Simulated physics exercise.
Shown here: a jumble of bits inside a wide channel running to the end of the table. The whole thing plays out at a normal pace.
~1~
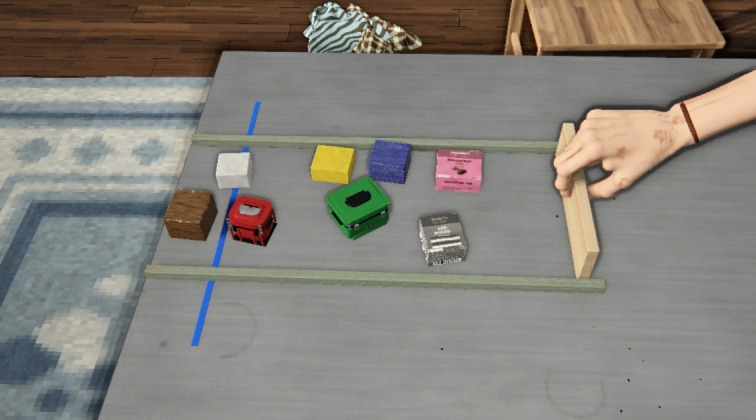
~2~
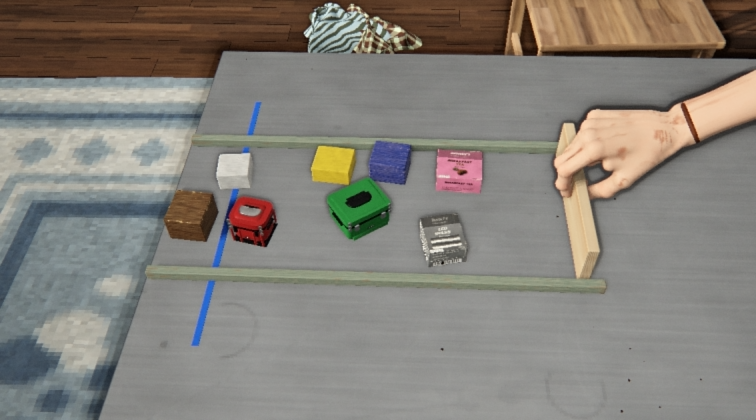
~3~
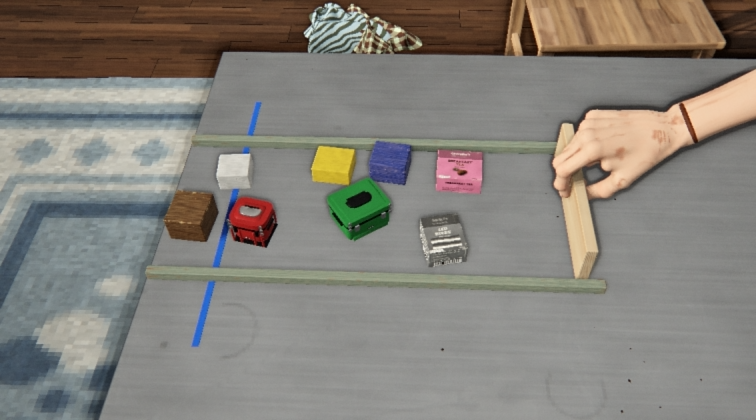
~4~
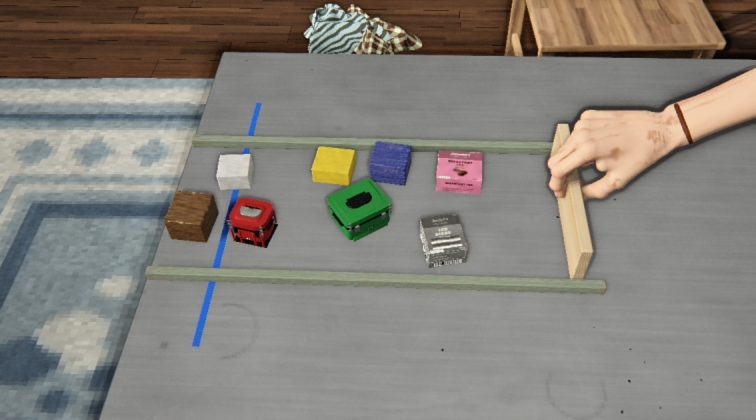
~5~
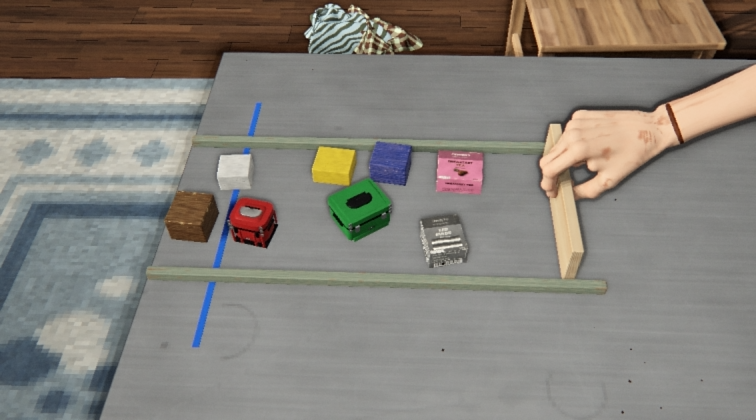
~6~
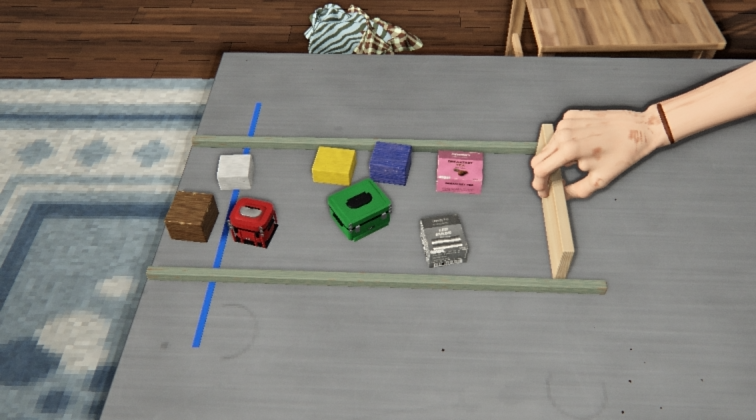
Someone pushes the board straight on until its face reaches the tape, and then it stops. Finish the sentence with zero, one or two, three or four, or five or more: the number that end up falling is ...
The number that end up falling is three or four.
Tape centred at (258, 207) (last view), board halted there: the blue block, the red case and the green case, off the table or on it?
Observed: Blue block hangs on; red case hangs on; green case hangs on.
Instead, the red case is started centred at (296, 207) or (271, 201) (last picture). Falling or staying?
Red case: Plunges; plunges.
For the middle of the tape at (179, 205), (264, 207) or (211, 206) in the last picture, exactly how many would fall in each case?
In order: 8, 2 and 5.
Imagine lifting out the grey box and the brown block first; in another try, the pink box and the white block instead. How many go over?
The count is 3 in one try and 1 in the other, in that order.
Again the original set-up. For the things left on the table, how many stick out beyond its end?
The total comes out at 1.
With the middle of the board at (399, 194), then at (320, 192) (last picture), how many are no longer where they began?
The first number is 5, the next one 7.
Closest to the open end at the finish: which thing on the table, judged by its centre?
The red case finishes closest.
Soon after, none off yet; brown block at rest near (192, 217); white block at rest near (236, 172); red case at rest near (254, 222).
After that, none off yet; brown block at rest near (192, 217); white block displaced about its own width near (198, 171); red case at rest near (251, 223).
In the end, the number that fall off is three or four; gone, blue block, yellow block, white block and brown block.
